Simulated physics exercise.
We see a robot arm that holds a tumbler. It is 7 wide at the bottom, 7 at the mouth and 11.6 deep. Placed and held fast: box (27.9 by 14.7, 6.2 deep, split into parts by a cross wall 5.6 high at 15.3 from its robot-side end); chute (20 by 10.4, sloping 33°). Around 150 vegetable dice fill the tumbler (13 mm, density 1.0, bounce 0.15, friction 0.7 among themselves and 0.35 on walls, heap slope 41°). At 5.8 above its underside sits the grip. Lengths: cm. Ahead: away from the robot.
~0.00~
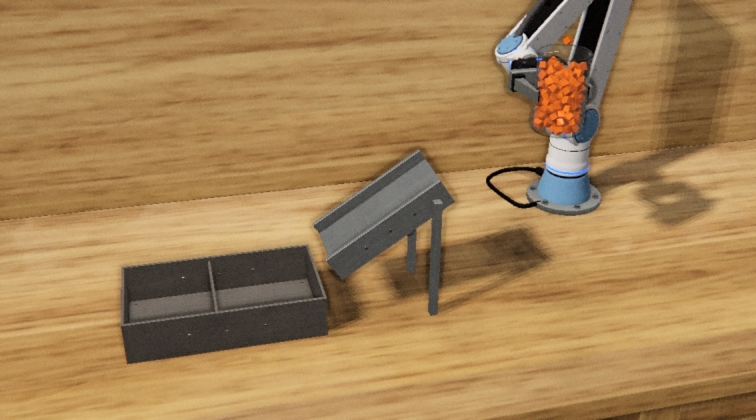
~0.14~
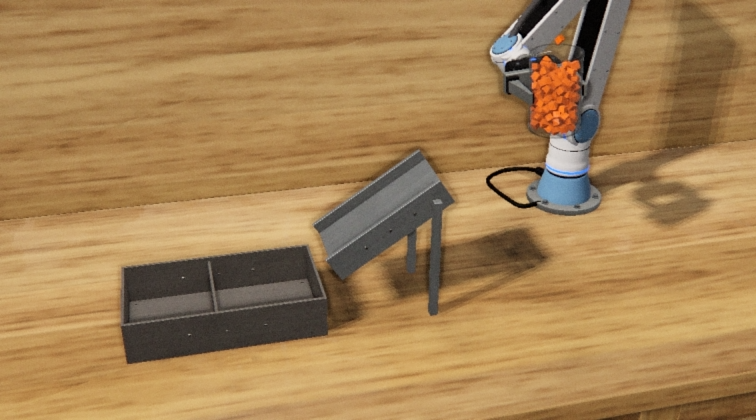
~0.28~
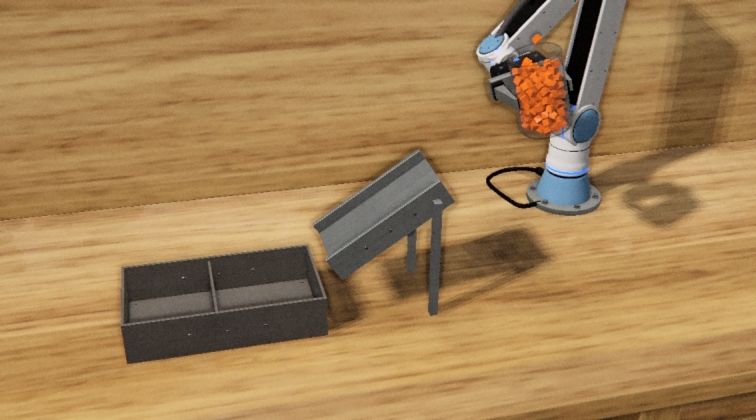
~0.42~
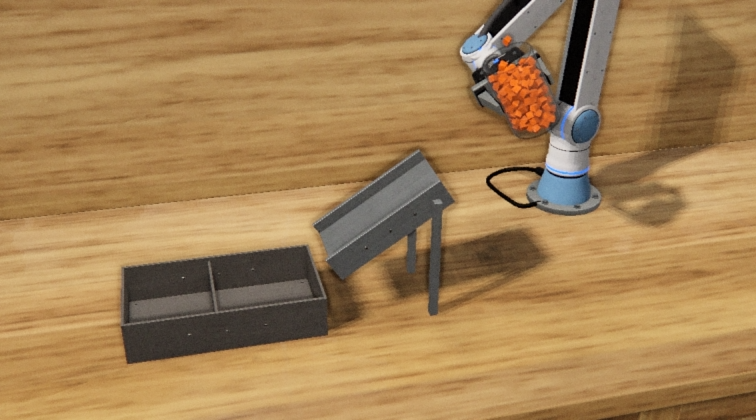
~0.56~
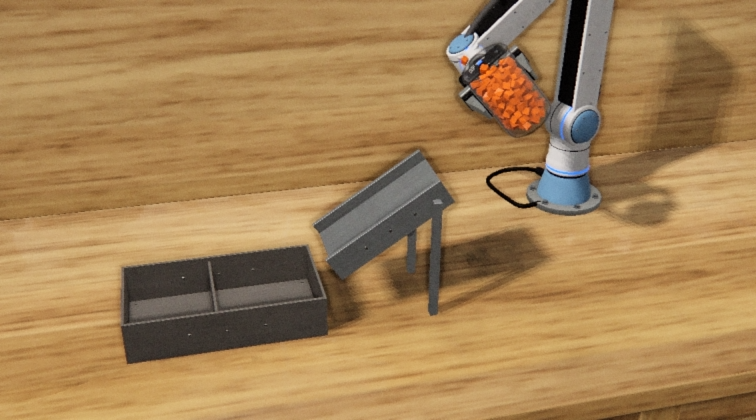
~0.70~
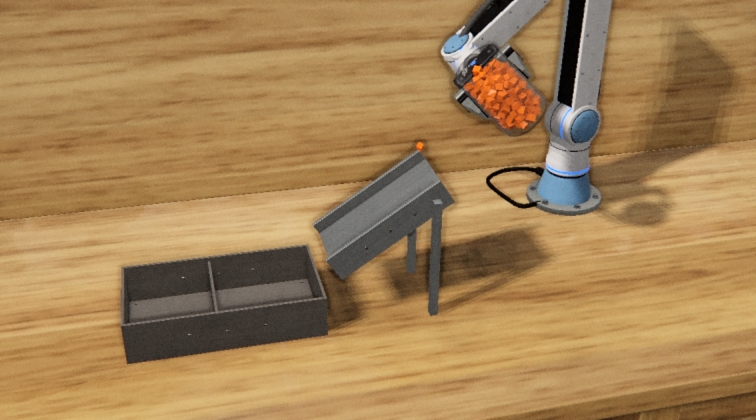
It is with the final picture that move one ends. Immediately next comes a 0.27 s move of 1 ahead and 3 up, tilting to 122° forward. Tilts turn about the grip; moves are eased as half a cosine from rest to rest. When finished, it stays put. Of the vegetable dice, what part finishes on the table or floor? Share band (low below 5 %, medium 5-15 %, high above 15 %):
It is high, above 15 %.
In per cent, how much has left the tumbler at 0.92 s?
0 %.
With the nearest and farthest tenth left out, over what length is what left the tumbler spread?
42 cm.
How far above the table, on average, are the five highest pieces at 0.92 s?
Somewhere around 40 cm above the tabletop.
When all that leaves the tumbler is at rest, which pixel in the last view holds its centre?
Estimated centre at around (425, 288).
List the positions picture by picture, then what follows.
The tumbler middle at (561, 92), level; upper third of the load around (562, 78), from x 540 to 580, top at y 40; 154 in the tumbler, in the first picture.
The tumbler middle at (555, 92), tilted 4° forward; upper third of the load around (556, 78), from x 535 to 575, top at y 40, in the second picture.
The tumbler middle at (541, 92), tilted 15° forward; upper third of the load around (540, 78), from x 515 to 565, top at y 40, in the third picture.
The tumbler middle at (523, 92), tilted 29° forward; upper third of the load around (520, 80), from x 495 to 555, top at y 40, in the fourth picture.
The tumbler middle at (508, 92), tilted 40° forward; upper third of the load around (506, 80), from x 465 to 540, top at y 60; 153 in the tumbler, 1 on the chute or in flight, in the fifth picture.
The tumbler middle at (502, 92), tilted 44° forward; upper third of the load around (498, 81), from x 420 to 535, top at y 65; 153 in the tumbler, 1 on the chute or in flight, in the sixth picture.
After 0.81 s, tilted 71° forward, highest piece 37 above the table; 153 in the tumbler, 1 on the chute or in flight.
After 0.92 s, tilted 115° forward, highest piece 40 above the table; 153 in the tumbler, 1 on the chute or in flight.
After 1.17 s, tilted 122° forward, highest piece 37 above the table; 102 in the tumbler, 11 on the table or floor, 1 in the robot-side part, 40 on the chute or in flight.
After 2.22 s, tilted 122° forward, highest piece 22 above the table; 85 on the table or floor, 68 in the robot-side part, 1 on the chute or in flight.
In the end, 85 on the table or floor, 68 in the robot-side part, 1 on the chute or in flight. That is 55 % on the table or floor.
